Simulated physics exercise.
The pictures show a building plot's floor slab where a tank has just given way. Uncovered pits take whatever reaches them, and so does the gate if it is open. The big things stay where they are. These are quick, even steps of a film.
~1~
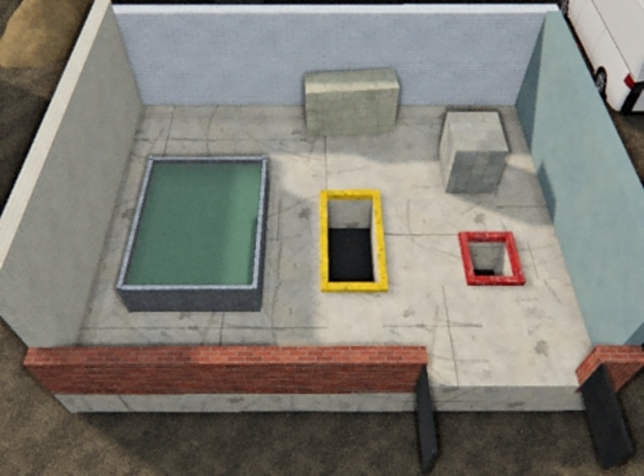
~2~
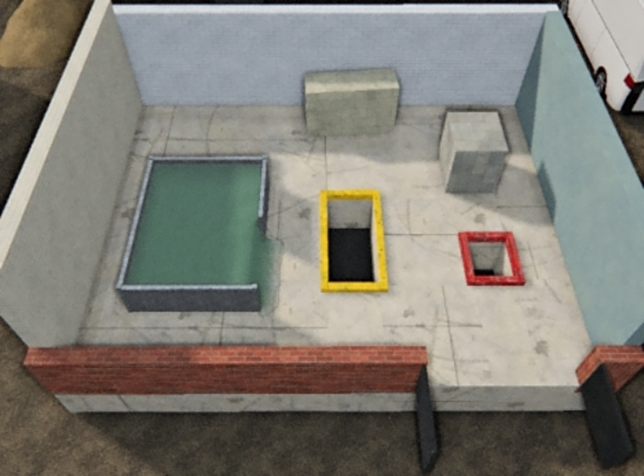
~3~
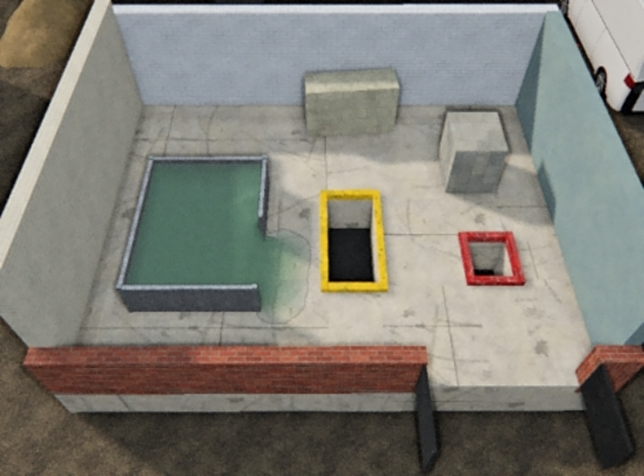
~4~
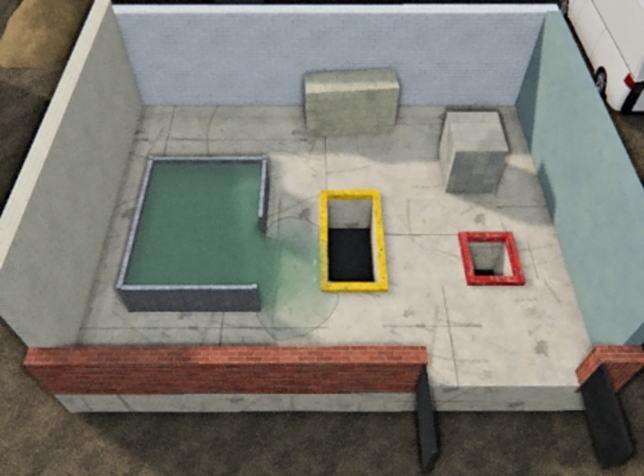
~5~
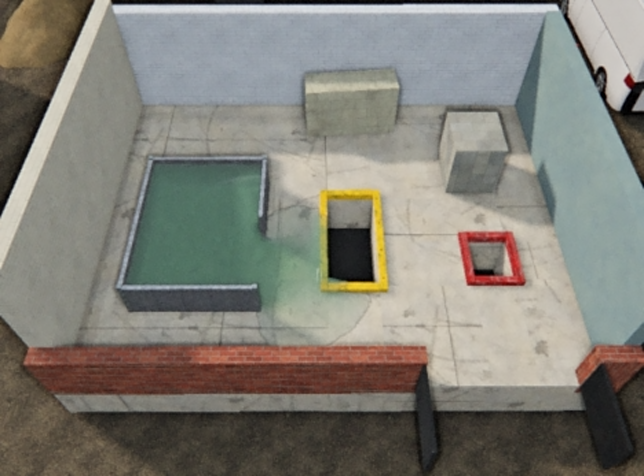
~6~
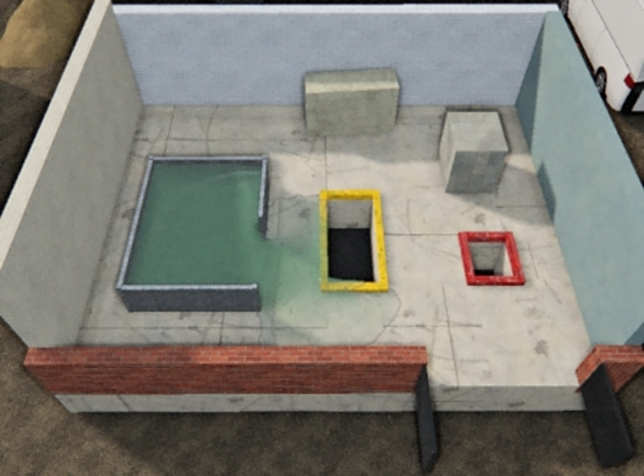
Green water pours through a gap in the right side of a dark-rimmed tank and spreads in a thin, rounded sheet across a pale concrete slab, seen from high above by a still camera. Low brick edges the front, with yellow-framed and red-framed openings at centre and right and two grey blocks behind. The sheet widens rightward and forward, passing below the yellow frame.
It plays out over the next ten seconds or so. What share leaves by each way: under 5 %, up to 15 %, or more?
One by one: The gate takes over 15 %; the yellow pit takes over 15 %; the red pit takes under 5 %.
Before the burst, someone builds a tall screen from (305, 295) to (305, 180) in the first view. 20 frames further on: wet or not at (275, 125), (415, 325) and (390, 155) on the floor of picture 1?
One after the other: Wet, covered, under water.
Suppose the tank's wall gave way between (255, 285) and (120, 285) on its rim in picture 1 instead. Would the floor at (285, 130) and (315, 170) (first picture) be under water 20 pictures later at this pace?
In that order: Clear, no water.
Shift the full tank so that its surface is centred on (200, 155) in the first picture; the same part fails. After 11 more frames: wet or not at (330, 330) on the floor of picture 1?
Verdict: Flooded.
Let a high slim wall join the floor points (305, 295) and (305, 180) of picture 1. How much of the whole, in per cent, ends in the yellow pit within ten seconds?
Roughly, in per cent: Yellow 0.
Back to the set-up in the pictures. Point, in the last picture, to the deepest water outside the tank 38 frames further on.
Close to (314, 273).
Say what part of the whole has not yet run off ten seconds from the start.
Near 56 in a hundred.
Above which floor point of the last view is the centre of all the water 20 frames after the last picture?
At about (287, 262).
A moment on, water covers 20 % of the floor; the gate 0 %, the yellow pit 8 %, the red pit 0 %.
Next, water covers 30 % of the floor; the gate 2 %, the yellow pit 14 %, the red pit 0 %.
Then, water covers 35 % of the floor; the gate 5 %, the yellow pit 20 %, the red pit 0 %.
Later, water covers 60 % of the floor; the gate 11 %, the yellow pit 25 %, the red pit 0 %.
In the end, water covers 90 % of the floor; the gate 17 %, the yellow pit 26 %, the red pit 0 %.
